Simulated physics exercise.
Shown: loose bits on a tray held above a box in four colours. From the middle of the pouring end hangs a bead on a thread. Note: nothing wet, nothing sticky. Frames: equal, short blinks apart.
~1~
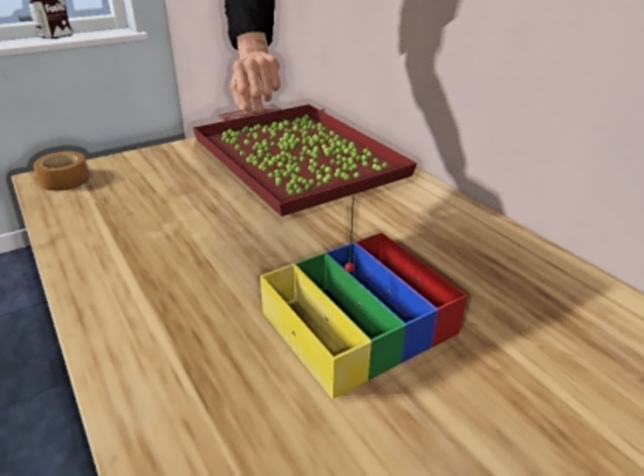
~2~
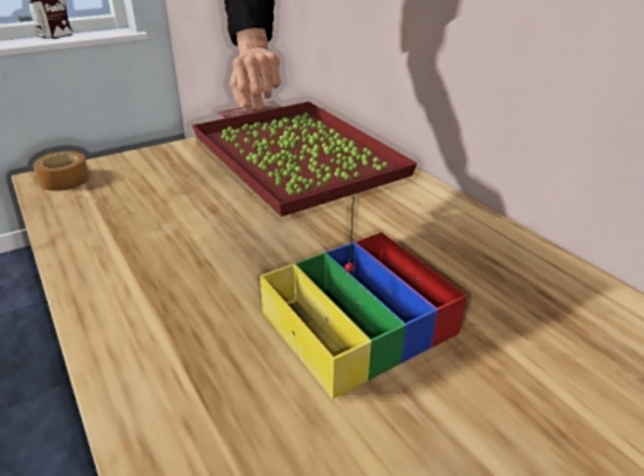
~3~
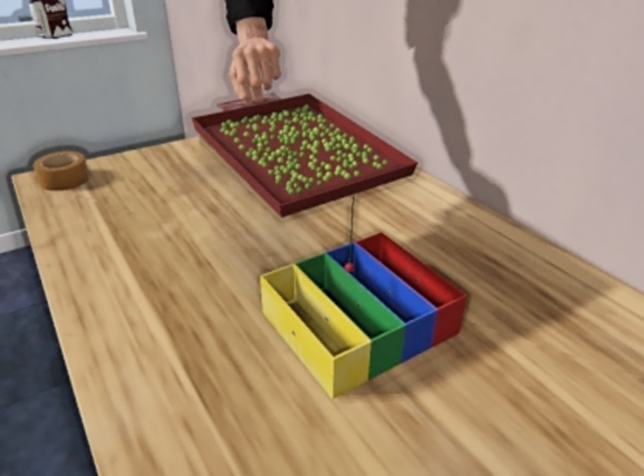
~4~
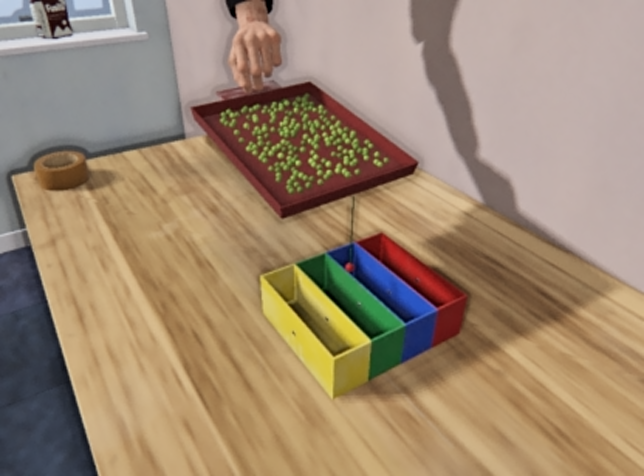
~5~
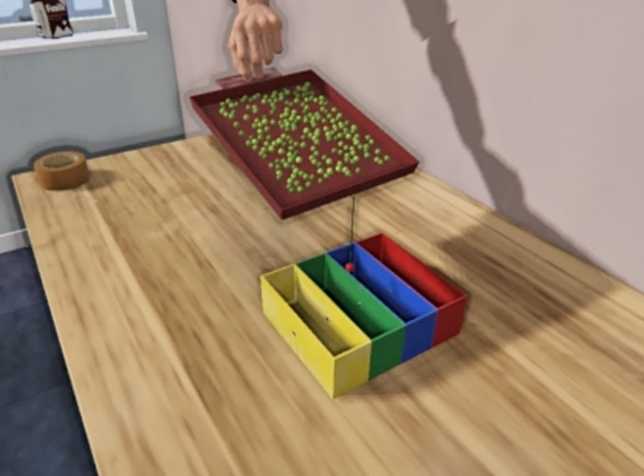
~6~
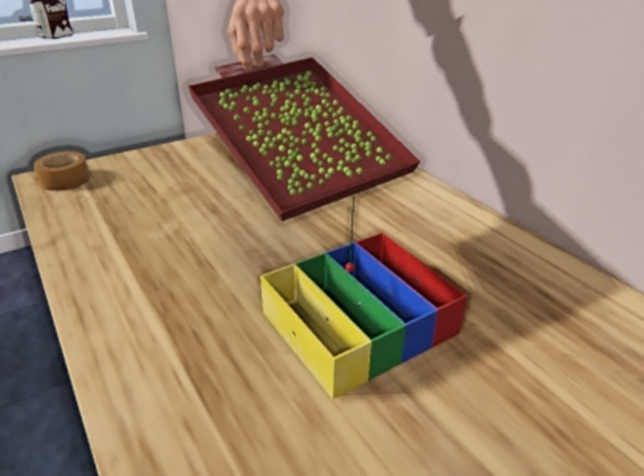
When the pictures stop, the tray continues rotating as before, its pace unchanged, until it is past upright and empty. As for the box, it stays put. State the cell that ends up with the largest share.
It is the yellow cell.
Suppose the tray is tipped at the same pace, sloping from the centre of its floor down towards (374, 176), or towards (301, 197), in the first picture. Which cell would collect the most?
Red, then the cell in yellow.
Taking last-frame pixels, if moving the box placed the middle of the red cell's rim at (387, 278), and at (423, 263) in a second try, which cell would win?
So it's the green cell for the first shift and yellow for the second.
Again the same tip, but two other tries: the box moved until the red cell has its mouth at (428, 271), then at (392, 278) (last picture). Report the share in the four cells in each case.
Roughly 70 %, then roughly 100 %.
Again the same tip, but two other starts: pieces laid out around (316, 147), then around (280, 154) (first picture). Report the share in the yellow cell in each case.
Shares: 30 % for the first, 50 % for the second.
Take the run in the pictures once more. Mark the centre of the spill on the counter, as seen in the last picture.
Somewhere near (274, 378), I think.
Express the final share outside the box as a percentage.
Close to 10 %, give or take.
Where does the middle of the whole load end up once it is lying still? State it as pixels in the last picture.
At about (339, 351), give or take.
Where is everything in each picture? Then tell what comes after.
The first frame shows corners of the pouring end (281, 202) and (414, 163), level; middle of the load (305, 149), dried peas; bead on its thread (350, 268); yellow cell (351, 366); green cell (386, 349); blue cell (419, 333); red cell (449, 318).
The second frame shows corners of the pouring end (281, 202) and (414, 163), level; middle of the load (305, 148).
The third frame shows corners of the pouring end (281, 203) and (414, 162), tipped barely, lowest at the left corner; middle of the load (306, 143).
The fourth frame shows corners of the pouring end (282, 205) and (415, 162), tipped a little, lowest at the left corner; middle of the load (306, 137).
The fifth frame shows corners of the pouring end (282, 208) and (416, 161), tipped a little, lowest at the left corner; middle of the load (307, 131).
The sixth frame shows corners of the pouring end (283, 210) and (417, 161), tipped clearly, lowest at the left corner; middle of the load (308, 126); yellow cell (351, 366); green cell (386, 349); blue cell (419, 333); red cell (449, 318).
Just after the last frame, tray tipped steeply; the larger part on the tray; just a few in the yellow cell; just a few in the green cell; about a tenth falling or outside the box.
A moment on, tray tipped past a quarter turn; the larger part on the tray; about a tenth in the yellow cell; about a tenth in the green cell; just a few in the red cell; about a tenth falling or outside the box.
Further on, tray tipped past a quarter turn; roughly half in the yellow cell; roughly a quarter in the green cell; about a tenth in the blue cell; just a few in the red cell; about a tenth falling or outside the box.
When it is over, tray tipped past a quarter turn; roughly half in the yellow cell; roughly a quarter in the green cell; about a tenth in the blue cell; just a few in the red cell; about a tenth outside the box.
